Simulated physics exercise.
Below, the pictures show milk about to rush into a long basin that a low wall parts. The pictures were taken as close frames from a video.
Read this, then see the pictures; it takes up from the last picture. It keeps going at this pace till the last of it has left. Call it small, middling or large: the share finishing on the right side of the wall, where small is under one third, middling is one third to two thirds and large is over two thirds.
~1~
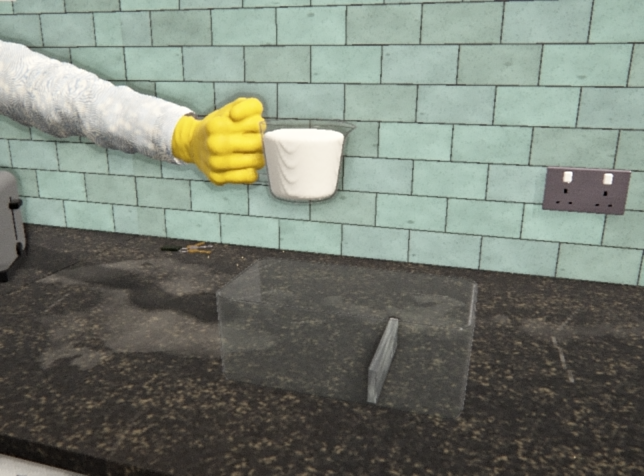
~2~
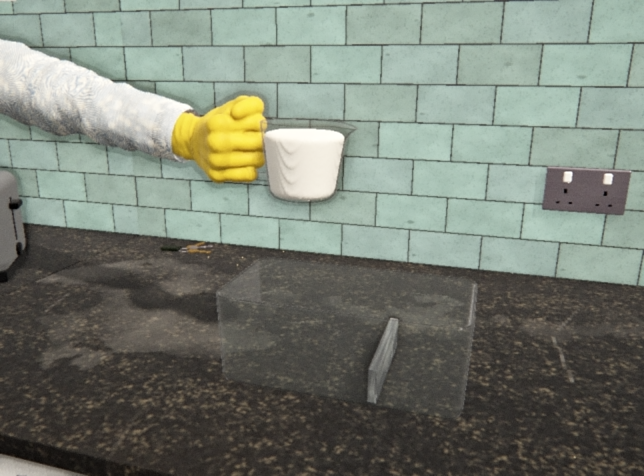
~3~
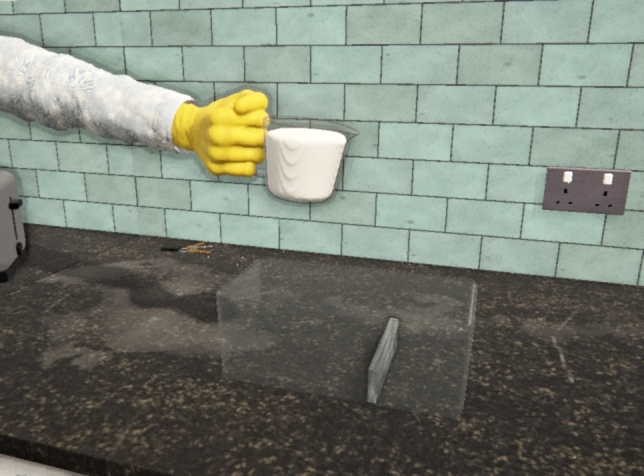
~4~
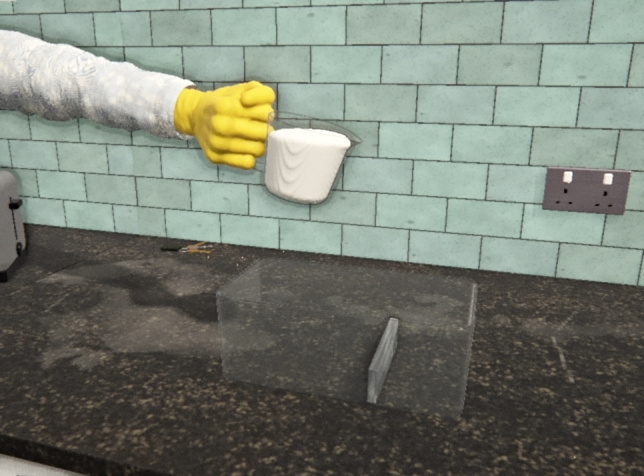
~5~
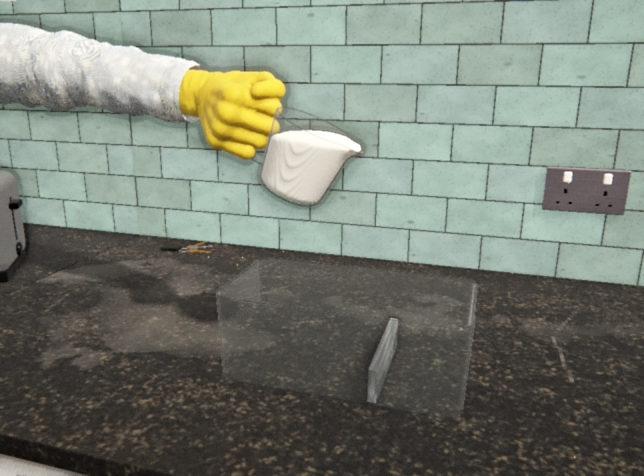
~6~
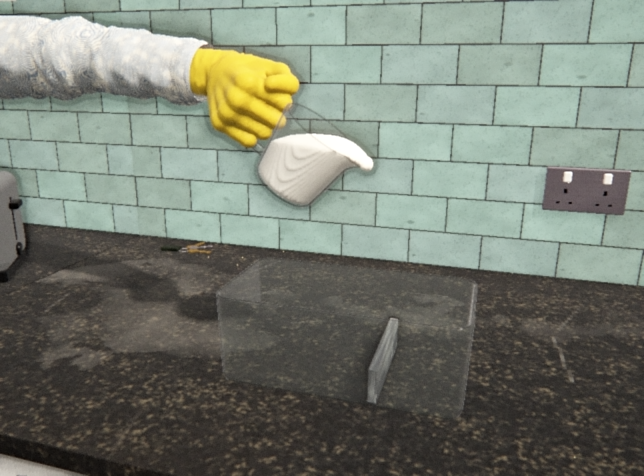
Middling.
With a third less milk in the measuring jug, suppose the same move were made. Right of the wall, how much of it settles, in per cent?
About 30 percent.
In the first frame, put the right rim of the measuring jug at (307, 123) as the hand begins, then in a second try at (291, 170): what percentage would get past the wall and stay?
5 % and 5 %.
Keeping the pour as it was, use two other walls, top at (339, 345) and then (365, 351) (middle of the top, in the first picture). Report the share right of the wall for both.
Try one about 85 %, try two about 70 %.
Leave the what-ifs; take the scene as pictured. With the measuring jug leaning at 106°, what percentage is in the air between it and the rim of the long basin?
Roughly 40 percent.
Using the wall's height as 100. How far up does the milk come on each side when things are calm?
On the left 20 %, on the right 40 %.
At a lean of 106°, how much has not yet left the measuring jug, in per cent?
It still holds close to 30 per cent at that lean.
A moment on, the measuring jug is tipped right over and 28 per cent is still to pour, 2 is left of the wall and 32 right of it.
Next, the measuring jug is tipped right over and 1 per cent is still to pour, 41 is left of the wall and 51 right of it.
Then the measuring jug is tipped right over and 0 per cent is still to pour, 46 is left of the wall and 50 right of it.
Later the measuring jug is tipped right over and 0 per cent is still to pour, 47 is left of the wall and 51 right of it.
At rest 47 per cent lies left of the wall, 51 right of it and 3 outside.
